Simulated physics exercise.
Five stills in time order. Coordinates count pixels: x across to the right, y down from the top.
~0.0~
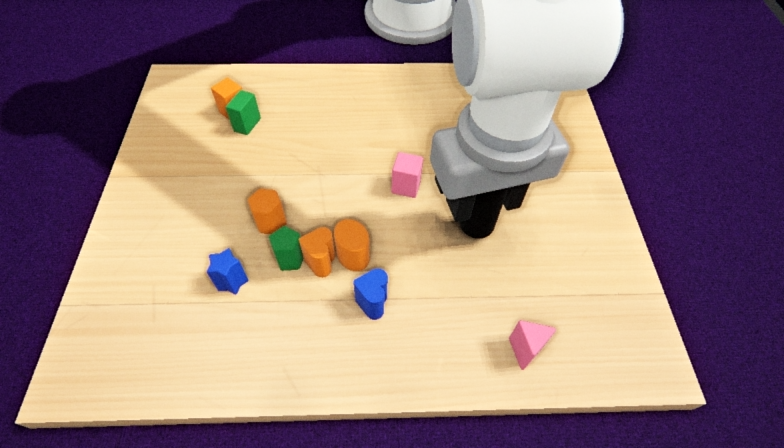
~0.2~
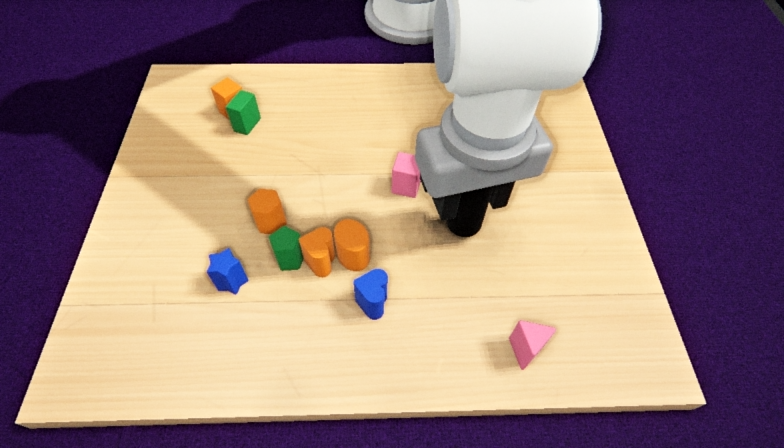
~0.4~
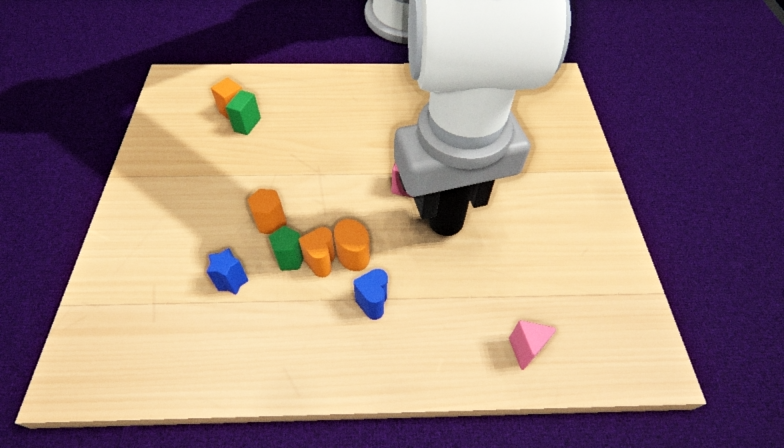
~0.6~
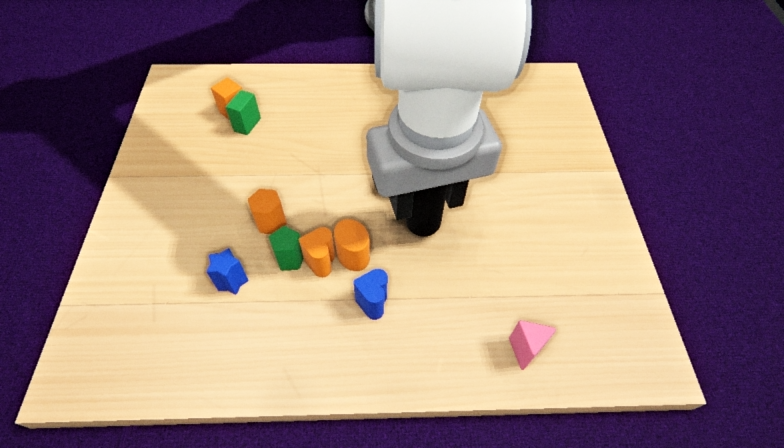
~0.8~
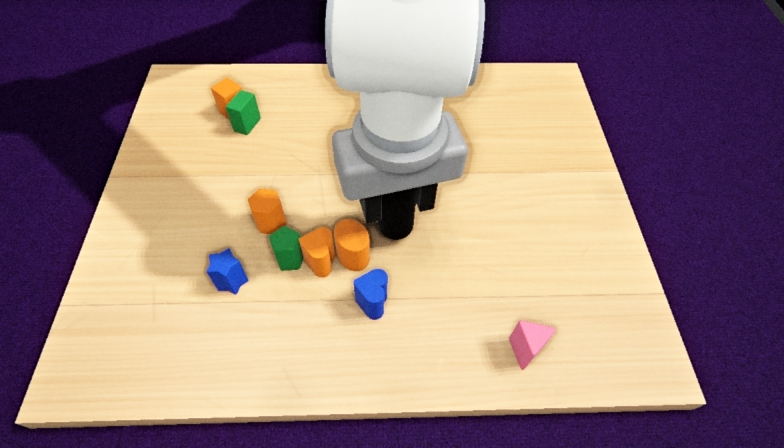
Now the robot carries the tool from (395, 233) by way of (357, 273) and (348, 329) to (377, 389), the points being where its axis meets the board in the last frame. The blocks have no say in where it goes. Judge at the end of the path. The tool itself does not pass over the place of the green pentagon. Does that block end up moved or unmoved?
Answer: Moved.
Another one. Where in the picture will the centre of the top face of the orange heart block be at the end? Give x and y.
Somewhere near (282, 252).
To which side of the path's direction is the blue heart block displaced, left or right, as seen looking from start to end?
It goes left.
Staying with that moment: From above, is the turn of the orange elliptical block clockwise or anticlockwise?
Spins clockwise.
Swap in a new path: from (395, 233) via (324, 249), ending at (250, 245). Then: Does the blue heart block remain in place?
Yes.
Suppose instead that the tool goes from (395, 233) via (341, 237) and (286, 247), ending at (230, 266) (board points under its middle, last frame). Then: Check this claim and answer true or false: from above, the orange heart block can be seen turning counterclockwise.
That is false.
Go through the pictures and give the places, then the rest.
The first frame shows lower end of the tool at (477, 225), tops of blocks, green pentagon at (284, 238), orange heart block at (317, 242), orange elliptical block at (351, 234), blue heart block at (372, 284).
The second frame shows tool at (464, 224), blocks as before.
The third frame shows tool at (446, 223), blocks as before.
The fourth frame shows tool at (423, 223), blocks as before.
The fifth frame shows tool at (396, 226), green pentagon at (284, 238), orange heart block at (317, 242), orange elliptical block at (351, 234), blue heart block at (372, 284).
The first path, step by step. One third of the way, tool at (355, 267); green pentagon at (265, 236), turned 35° clockwise; orange heart block at (289, 250); orange elliptical block at (317, 254), turned 45° clockwise.
Two thirds of the way, tool at (347, 324); green pentagon at (262, 235), turned 45° clockwise; orange heart block at (282, 252), turned 15° clockwise; orange elliptical block at (307, 266), turned 75° clockwise; blue heart block at (381, 305), turned 75° anticlockwise.
At the end, tool at (377, 385); green pentagon at (262, 235), turned 45° clockwise; orange heart block at (282, 252), turned 15° clockwise; orange elliptical block at (307, 266), turned 75° clockwise; blue heart block at (382, 306), turned 85° anticlockwise.
